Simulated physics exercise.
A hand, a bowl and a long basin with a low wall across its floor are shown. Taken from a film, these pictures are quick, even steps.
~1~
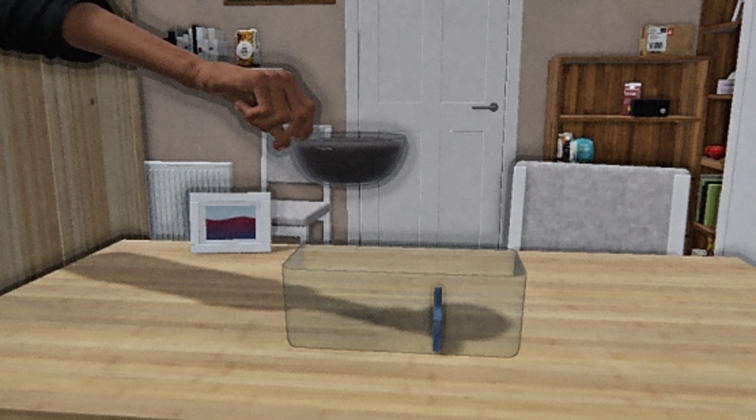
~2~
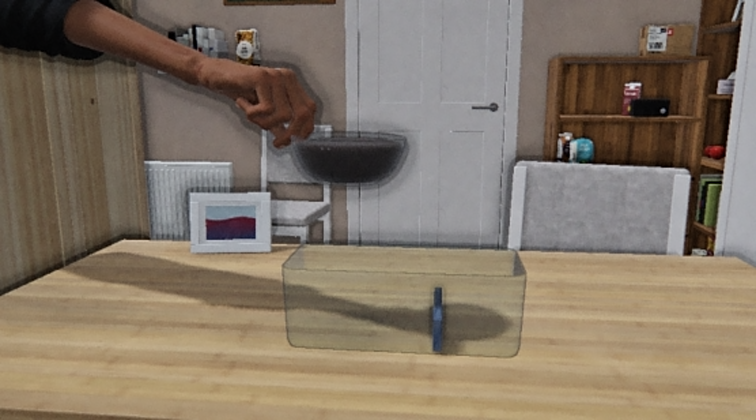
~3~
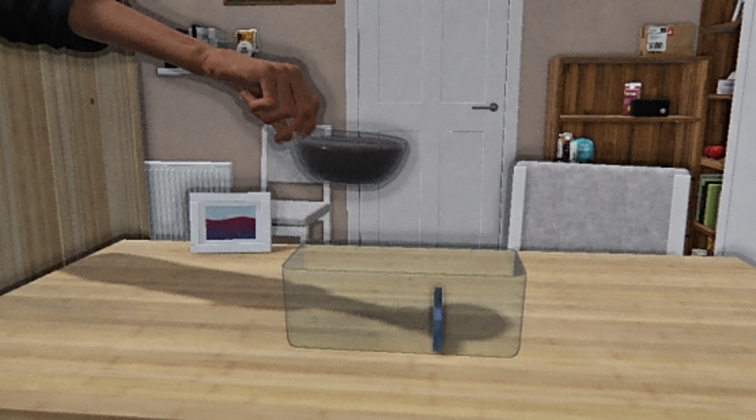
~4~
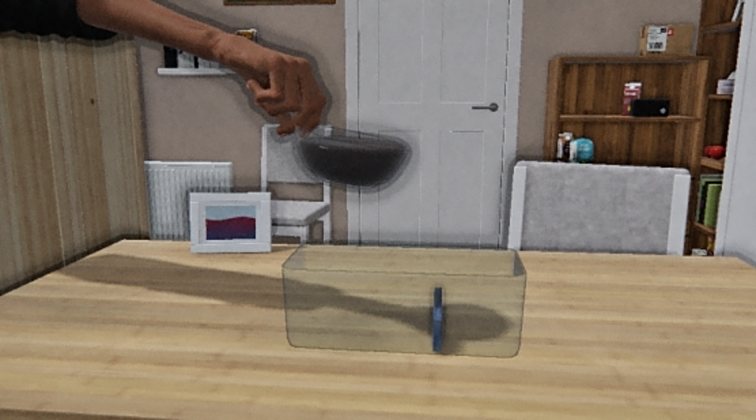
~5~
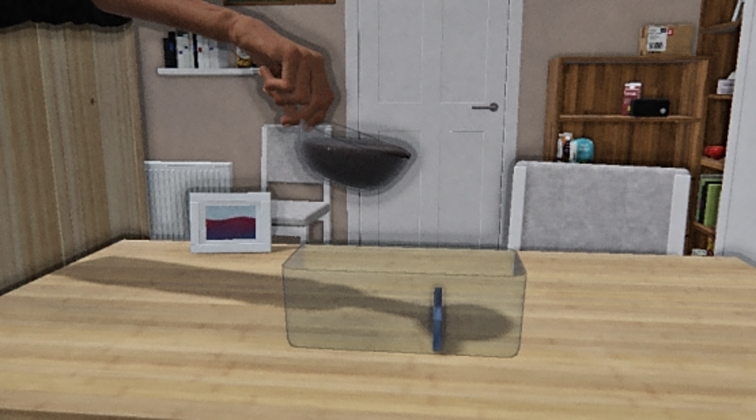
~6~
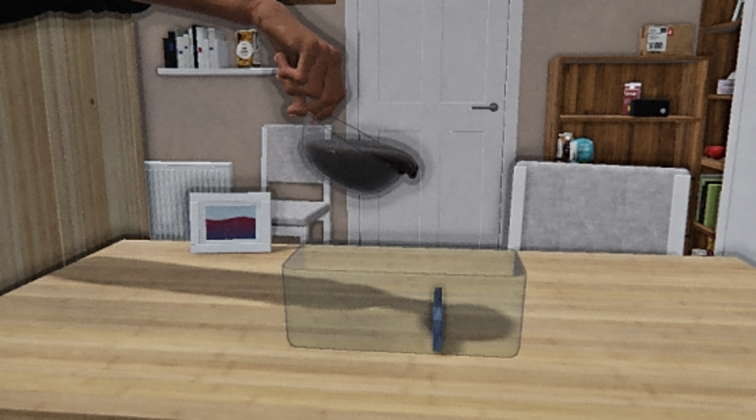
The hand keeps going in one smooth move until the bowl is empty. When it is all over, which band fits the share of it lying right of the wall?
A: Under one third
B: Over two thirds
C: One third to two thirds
The answer is C.
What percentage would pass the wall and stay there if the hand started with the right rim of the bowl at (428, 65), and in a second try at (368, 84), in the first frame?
70 %, then 15 %.
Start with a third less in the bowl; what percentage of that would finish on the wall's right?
40 %.
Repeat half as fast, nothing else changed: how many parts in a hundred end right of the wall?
Roughly 70 %.
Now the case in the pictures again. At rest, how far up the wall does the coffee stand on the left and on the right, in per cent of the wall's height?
Once it settles, the left reaches around 30 and the right around 50.
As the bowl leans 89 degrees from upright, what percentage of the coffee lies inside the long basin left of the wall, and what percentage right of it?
Left part close to 10 in a hundred, right part close to 45.
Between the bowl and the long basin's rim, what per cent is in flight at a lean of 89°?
Near 35 parts in a hundred.
A moment on, the bowl is tipped on its side and 10 per cent is still to pour, 10 is left of the wall and 44 right of it.
Next, the bowl is tipped right over and 0 per cent is still to pour, 43 is left of the wall and 43 right of it.
Then the bowl is tipped right over and 0 per cent is still to pour, 51 is left of the wall and 45 right of it.
Later the bowl is tipped right over and 0 per cent is still to pour, 52 is left of the wall and 45 right of it.
Finally, 52 per cent lies left of the wall, 45 right of it and 3 outside.
